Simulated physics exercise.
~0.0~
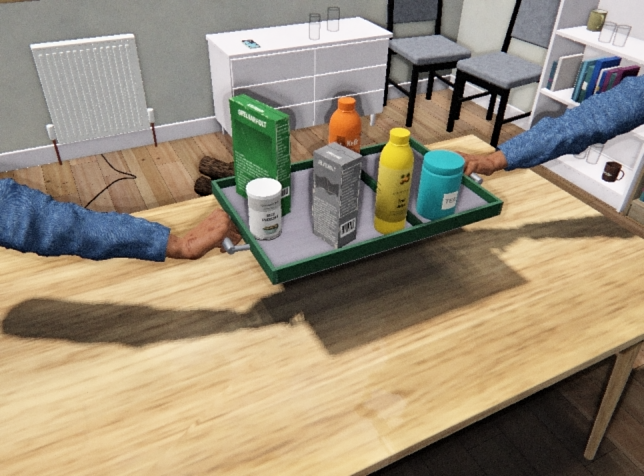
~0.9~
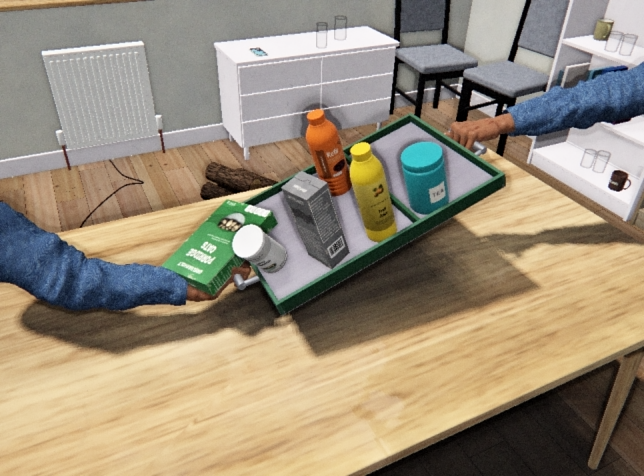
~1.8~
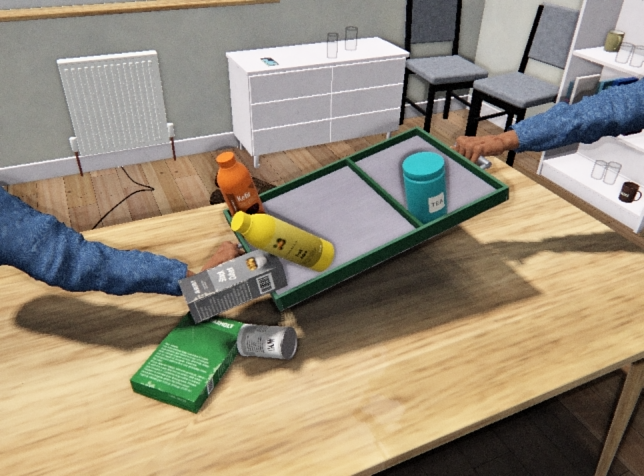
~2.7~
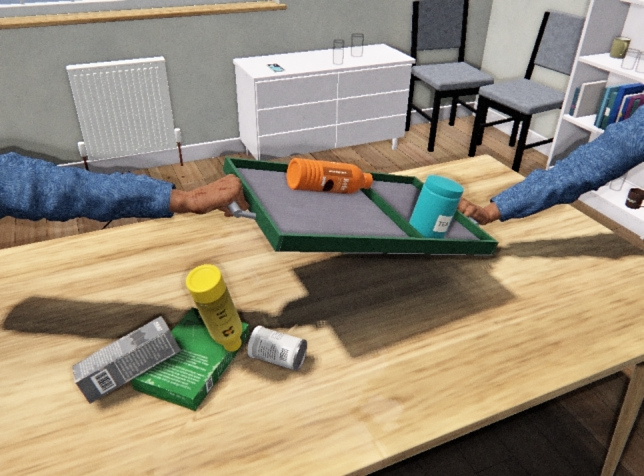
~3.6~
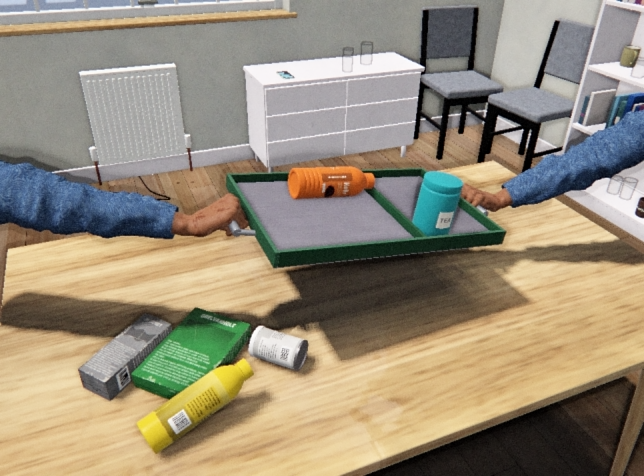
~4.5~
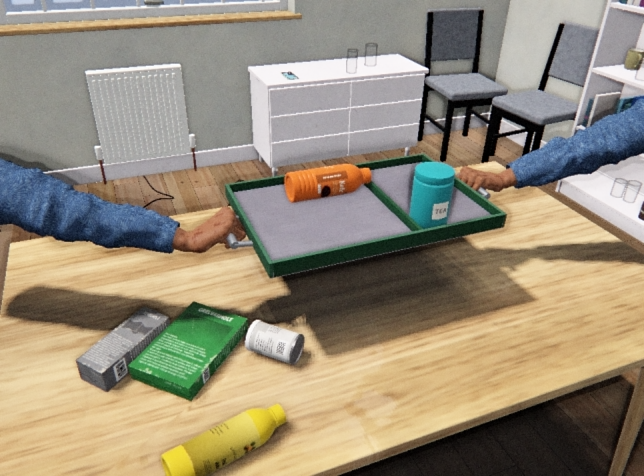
In a room with a radiator and a white chest of drawers, two hands hold a green-rimmed tray of six containers above a wooden table. The tray tilts steeply to the left, and the green packet and white tin slide off that edge. The grey carton and yellow bottle follow them down, while the orange bottle leans near the rim. The tray swings the other way, and the orange bottle topples onto its side. It levels again, holding the fallen orange bottle and upright turquoise jar, with the other four lying on the table.
